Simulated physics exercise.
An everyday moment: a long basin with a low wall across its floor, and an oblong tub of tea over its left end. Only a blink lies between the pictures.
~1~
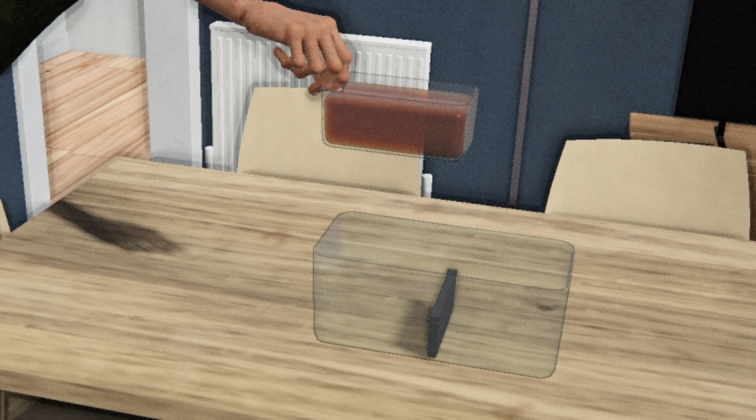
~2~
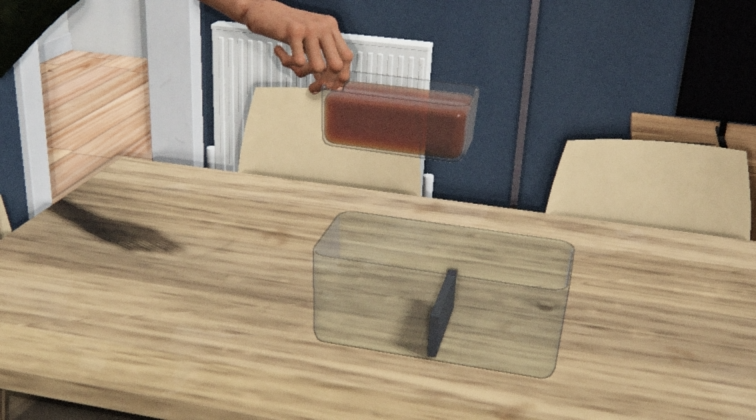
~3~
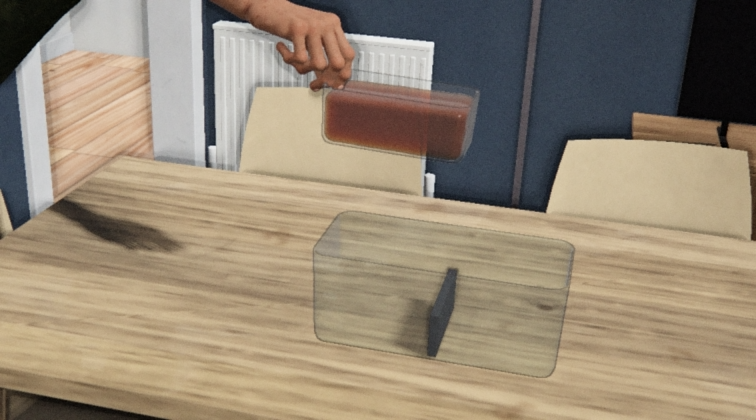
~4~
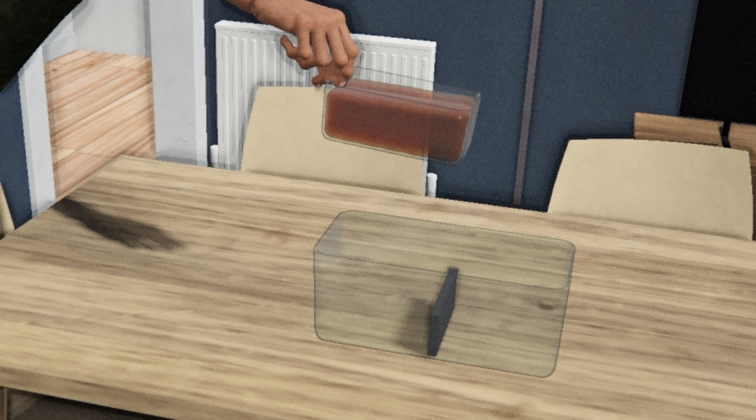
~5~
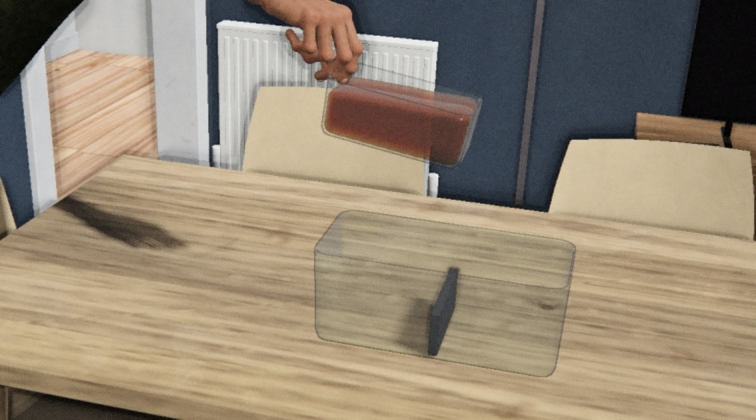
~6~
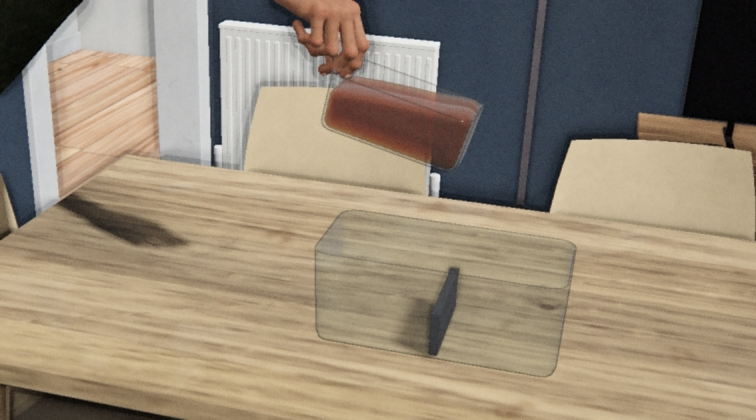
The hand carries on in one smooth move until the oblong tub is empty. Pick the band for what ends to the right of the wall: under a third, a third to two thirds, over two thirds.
The share right of the wall is above two thirds.
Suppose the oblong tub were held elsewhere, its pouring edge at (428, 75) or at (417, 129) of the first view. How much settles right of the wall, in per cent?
In turn 65 and 55 in a hundred.
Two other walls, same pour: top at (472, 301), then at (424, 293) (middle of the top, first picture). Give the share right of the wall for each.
First some 70, then 80 per cent.
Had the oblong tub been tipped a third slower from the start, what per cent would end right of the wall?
Near 75 %.
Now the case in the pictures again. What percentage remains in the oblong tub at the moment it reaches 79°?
Roughly 25 in a hundred.
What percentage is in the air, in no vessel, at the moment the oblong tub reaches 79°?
Some 55 per cent.
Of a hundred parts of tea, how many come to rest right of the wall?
Near 80 %.
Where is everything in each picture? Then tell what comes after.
The first frame shows tilt 0°; pouring edge (474, 98); surface from (333, 89) to (472, 104); the long basin's rim runs from (326, 233) to (571, 268); the wall's top is at (444, 293).
The second frame shows tilt 1°; pouring edge (474, 98); surface from (334, 88) to (472, 104).
The third frame shows tilt 2°; pouring edge (475, 100); surface from (334, 87) to (473, 105).
The fourth frame shows tilt 5°; pouring edge (476, 103); surface from (336, 85) to (474, 106).
The fifth frame shows tilt 9°; pouring edge (477, 108); surface from (337, 84) to (475, 107).
The sixth frame shows tilt 13°; pouring edge (478, 114); surface from (339, 84) to (478, 109).
A moment on, the oblong tub is tipped on its side and 26 per cent is still to pour, 0 is left of the wall and 20 right of it.
Next, the oblong tub is tipped right over and 2 per cent is still to pour, 6 is left of the wall and 78 right of it.
Then the oblong tub is tipped right over and 0 per cent is still to pour, 12 is left of the wall and 78 right of it.
Later the oblong tub is tipped right over and 0 per cent is still to pour, 12 is left of the wall and 78 right of it.
At rest 12 per cent lies left of the wall, 78 right of it and 10 outside.
